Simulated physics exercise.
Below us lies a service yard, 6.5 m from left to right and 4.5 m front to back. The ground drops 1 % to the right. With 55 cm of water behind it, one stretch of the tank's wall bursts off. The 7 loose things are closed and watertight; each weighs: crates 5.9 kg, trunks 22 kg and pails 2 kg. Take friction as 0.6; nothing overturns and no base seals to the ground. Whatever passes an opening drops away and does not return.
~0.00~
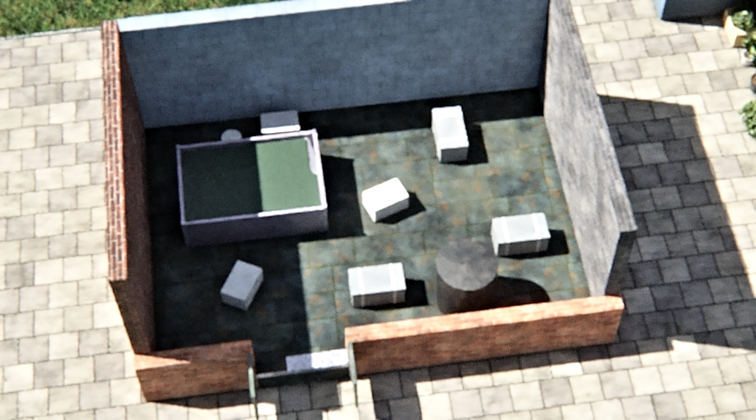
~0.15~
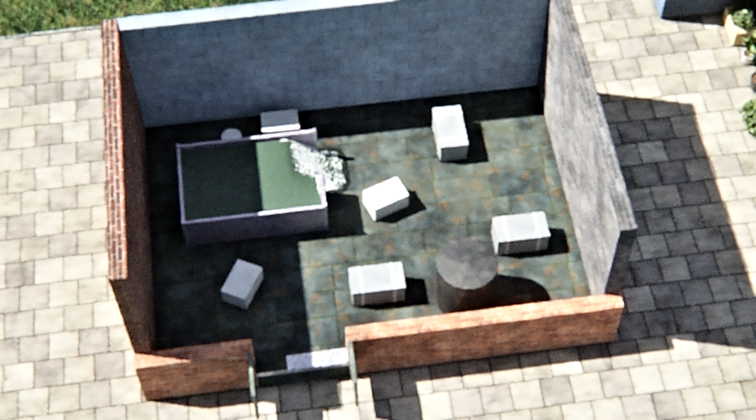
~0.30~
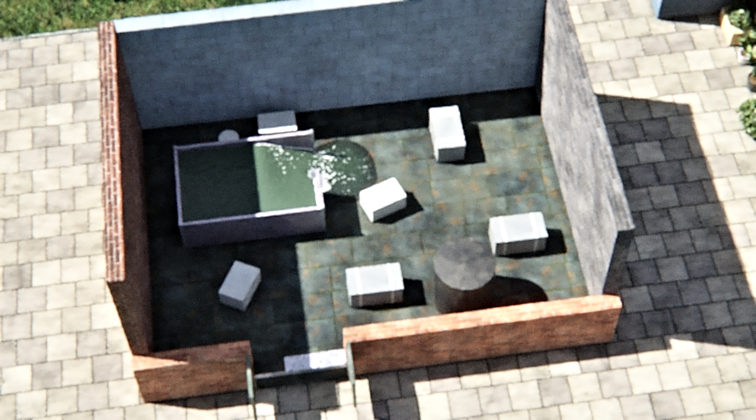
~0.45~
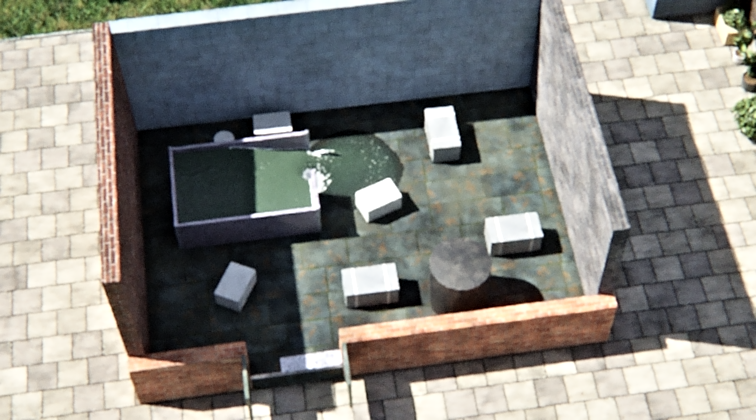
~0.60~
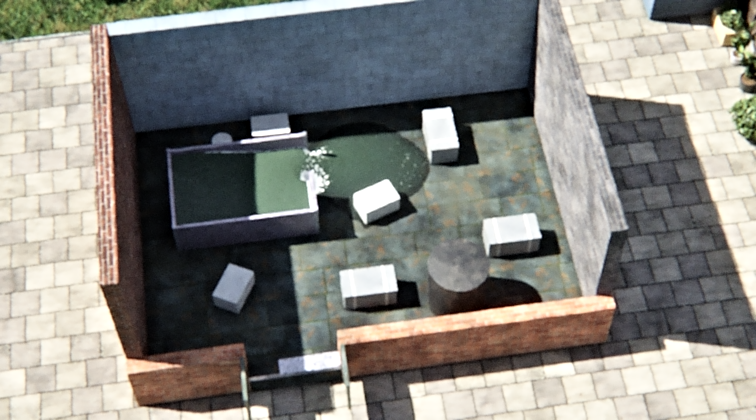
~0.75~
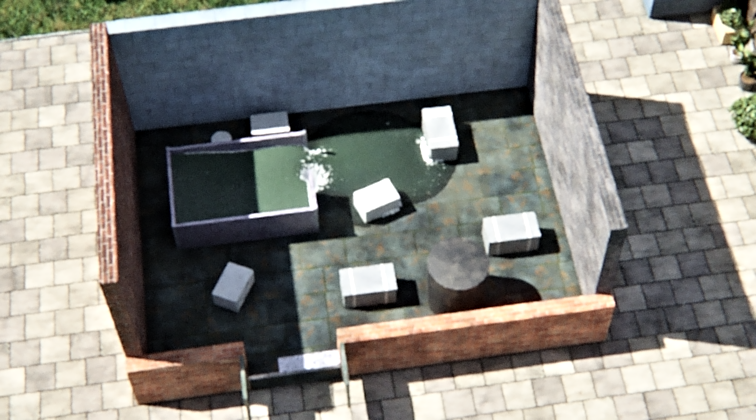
In a walled service yard seen from above, part of a tank's right side gives way and water bursts out, foaming at the gap, then spreads rightward across the dark floor among pale crates, which stay in place.
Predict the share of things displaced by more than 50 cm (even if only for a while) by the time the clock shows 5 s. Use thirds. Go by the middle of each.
That comes to between one and two thirds.
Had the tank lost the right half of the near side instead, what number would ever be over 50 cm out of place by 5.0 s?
In that case 2 of them.
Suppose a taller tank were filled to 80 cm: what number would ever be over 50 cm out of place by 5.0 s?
Then 3.
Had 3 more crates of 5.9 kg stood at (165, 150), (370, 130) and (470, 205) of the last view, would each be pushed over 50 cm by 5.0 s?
In that order: Short of it, over, more.
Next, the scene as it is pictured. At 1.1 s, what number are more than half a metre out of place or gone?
0 of them.
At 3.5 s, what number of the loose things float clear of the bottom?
I count 1.
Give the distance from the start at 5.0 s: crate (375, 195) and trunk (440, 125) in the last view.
In that order: 60 cm, 150 cm.
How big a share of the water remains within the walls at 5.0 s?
About 100 per cent.
After 1.1 s 0 of 7 are over 50 cm from their spots; 0 afloat.
After 2.2 s 2 of 7 are over 50 cm from their spots; 0 afloat.
After 3.5 s 2 of 7 are over 50 cm from their spots; 1 afloat.
After 5.0 s 3 of 7 are over 50 cm from their spots, and 3 have been at some point; 2 afloat.
